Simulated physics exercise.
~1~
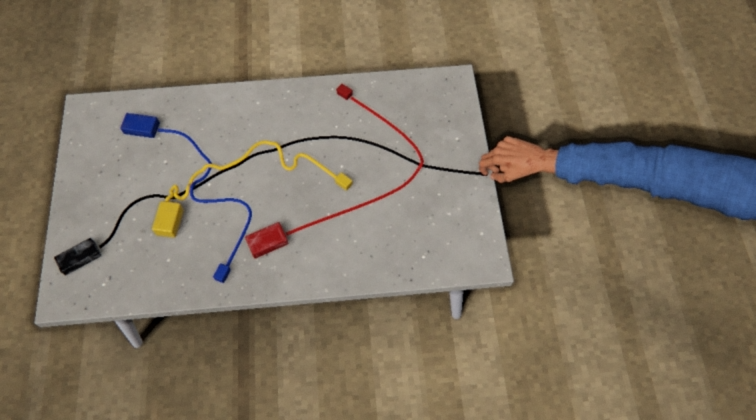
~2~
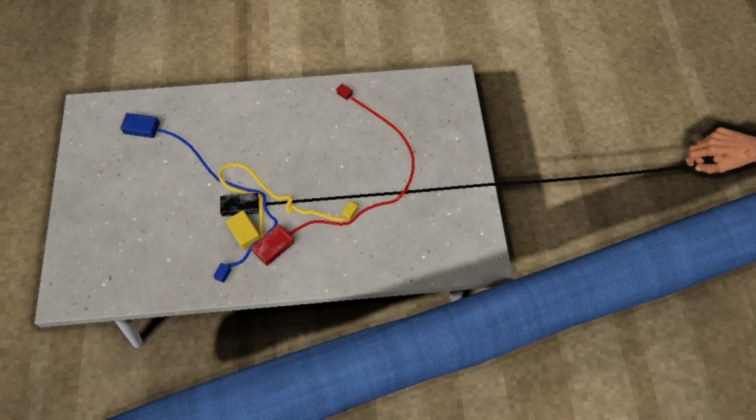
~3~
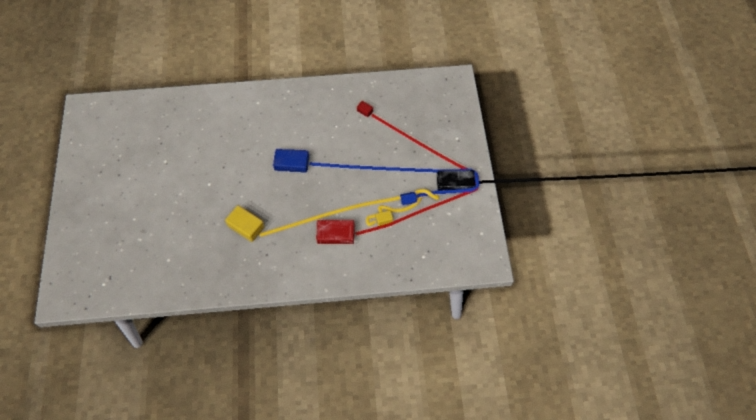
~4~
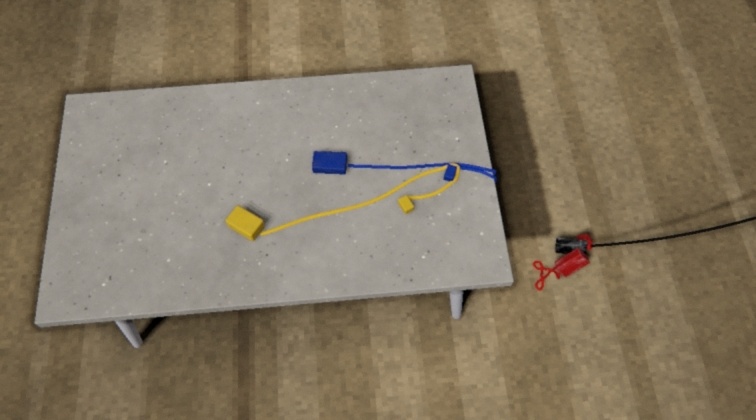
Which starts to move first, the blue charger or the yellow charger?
The yellow charger starts to move first, shifting while the blue charger is still in its place. The blue charger is drawn to the right only later.
